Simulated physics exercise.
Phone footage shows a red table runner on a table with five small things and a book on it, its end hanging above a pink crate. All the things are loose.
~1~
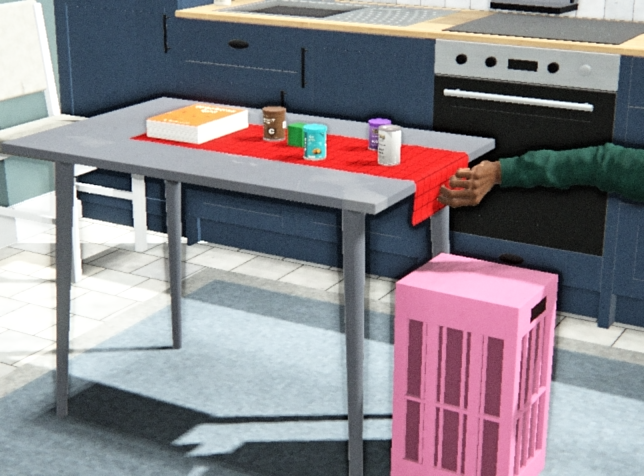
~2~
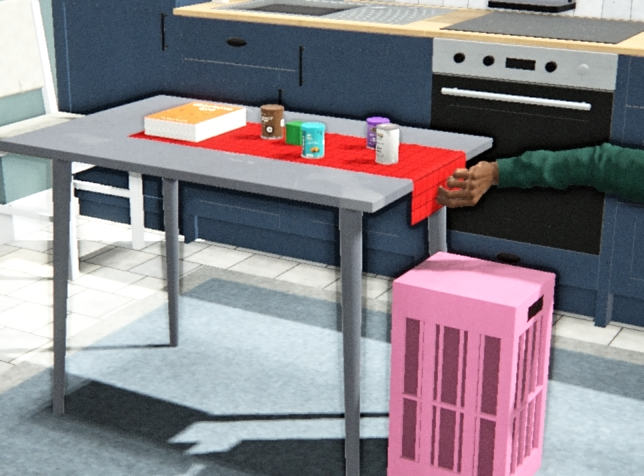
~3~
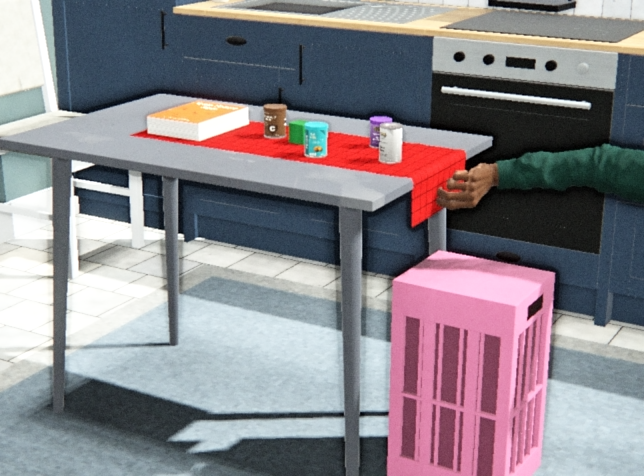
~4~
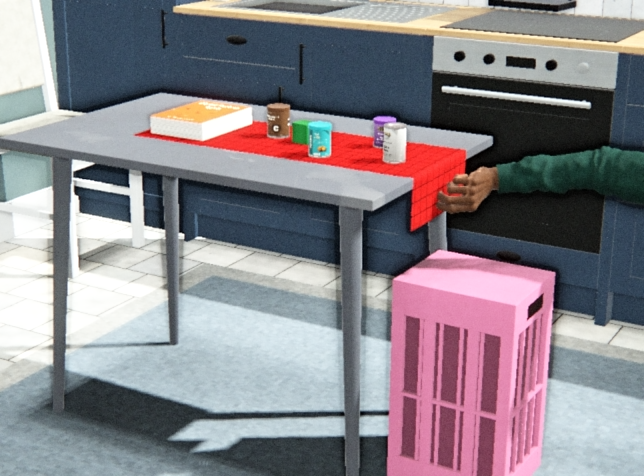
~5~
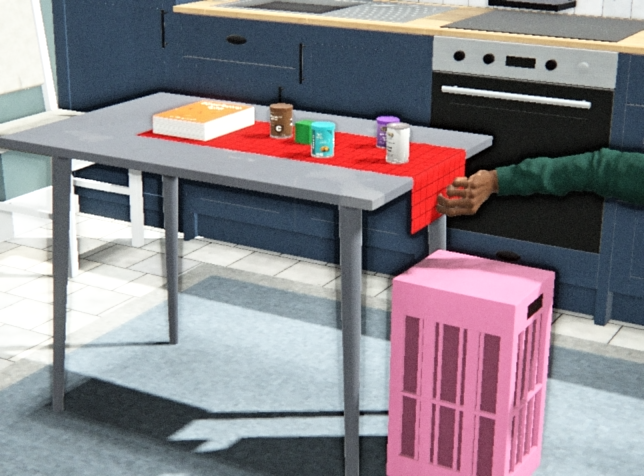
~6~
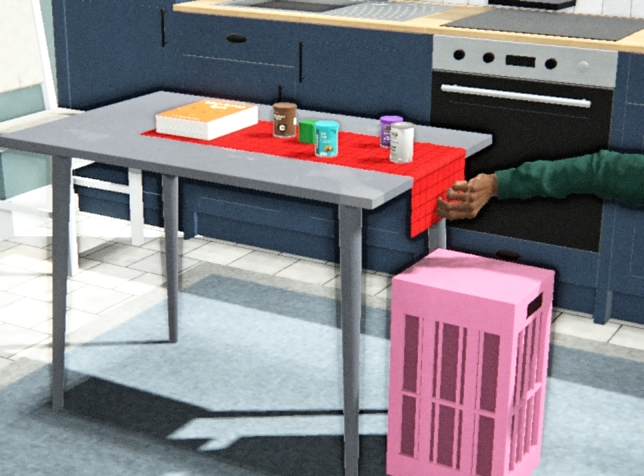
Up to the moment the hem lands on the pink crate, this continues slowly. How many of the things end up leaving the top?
One.
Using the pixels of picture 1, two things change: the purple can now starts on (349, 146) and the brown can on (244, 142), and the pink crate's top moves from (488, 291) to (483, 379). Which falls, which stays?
Outcome for the purple can: It is lost. Outcome for the brown can: It stays.
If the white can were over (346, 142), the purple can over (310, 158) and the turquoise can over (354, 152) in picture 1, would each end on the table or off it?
Of these three, the white can rides it out, the purple can rides it out, the turquoise can rides it out.
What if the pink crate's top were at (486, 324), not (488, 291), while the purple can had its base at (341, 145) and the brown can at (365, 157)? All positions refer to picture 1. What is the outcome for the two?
Outcome: Purple can keeps its perch; brown can is gone.
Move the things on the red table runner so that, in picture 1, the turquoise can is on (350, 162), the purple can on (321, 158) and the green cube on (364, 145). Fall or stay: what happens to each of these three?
First the turquoise can: It is still up there. Next the purple can: It is still up there. Last the green cube: It is still up there.
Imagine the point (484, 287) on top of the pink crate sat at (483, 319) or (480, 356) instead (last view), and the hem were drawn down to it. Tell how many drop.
Counting them gives 2 and 3.
Early on, hem near (438, 246); all still up.
Midway, hem on the crate; white can gone.
Finally, hem on the crate; white can gone. It carries off one.
